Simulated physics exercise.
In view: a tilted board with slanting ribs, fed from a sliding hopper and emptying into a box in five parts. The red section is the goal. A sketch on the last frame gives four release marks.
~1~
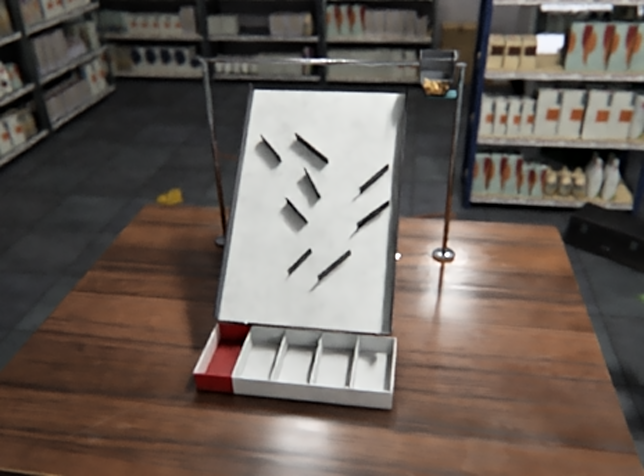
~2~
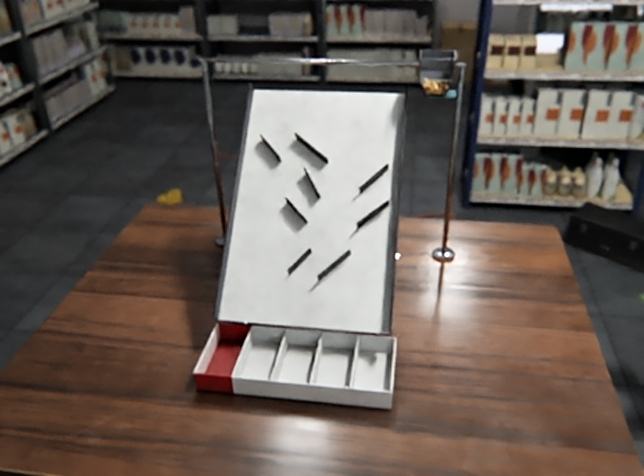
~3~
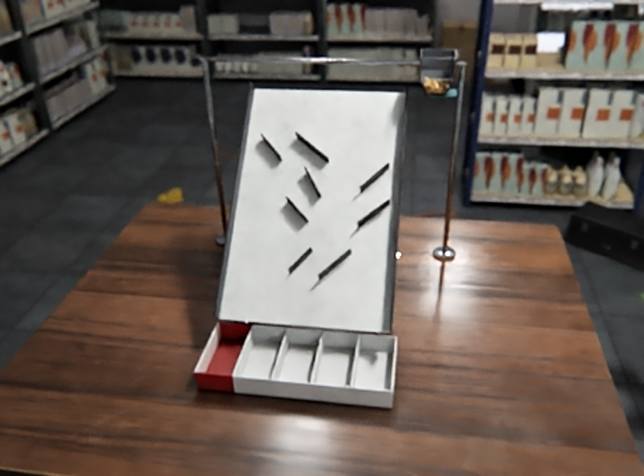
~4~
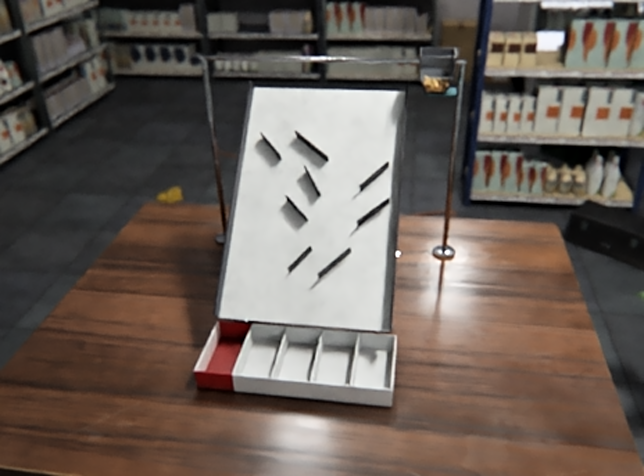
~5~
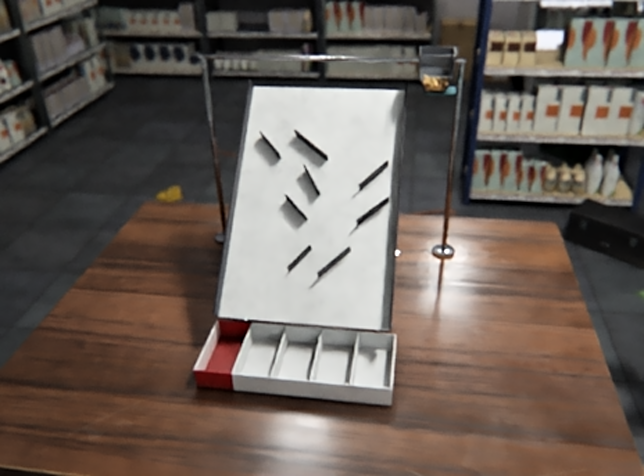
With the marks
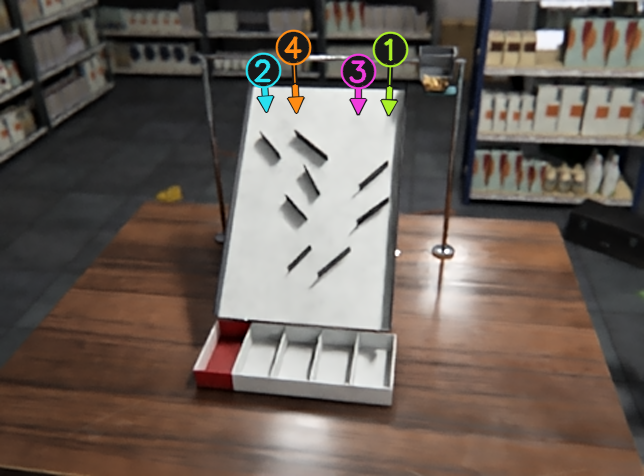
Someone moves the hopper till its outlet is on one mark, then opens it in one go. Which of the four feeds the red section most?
2 is best.
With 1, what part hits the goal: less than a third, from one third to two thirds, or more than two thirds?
Mark 1 gives less than a third.
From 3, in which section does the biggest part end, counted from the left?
The second.
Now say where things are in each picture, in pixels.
In the first picture, hopper near (436, 86), dried chickpeas, door shut.
In the second picture, ribs (260, 134) to (279, 157), (295, 133) to (327, 159), (304, 168) to (319, 194).
In the third picture, ribs (360, 187) to (389, 163), (286, 197) to (306, 219), (358, 223) to (389, 199).
In the fourth picture, ribs (287, 269) to (311, 246), (318, 275) to (350, 248).
In the fifth picture, red section near (214, 379), number 1 of 5 from the left.
On the marked copy, mark 1 meets the board at (388, 109); mark 2 meets the board at (266, 106); mark 3 meets the board at (358, 108); mark 4 meets the board at (296, 107).
For mark 1, a small share in the red section, all but a few in other sections.
For mark 2, close to two thirds in the red section, close to a third in other sections.
For mark 3, a small share in the red section, all but a few in other sections.
For mark 4, a small share in the red section, all but a few in other sections.
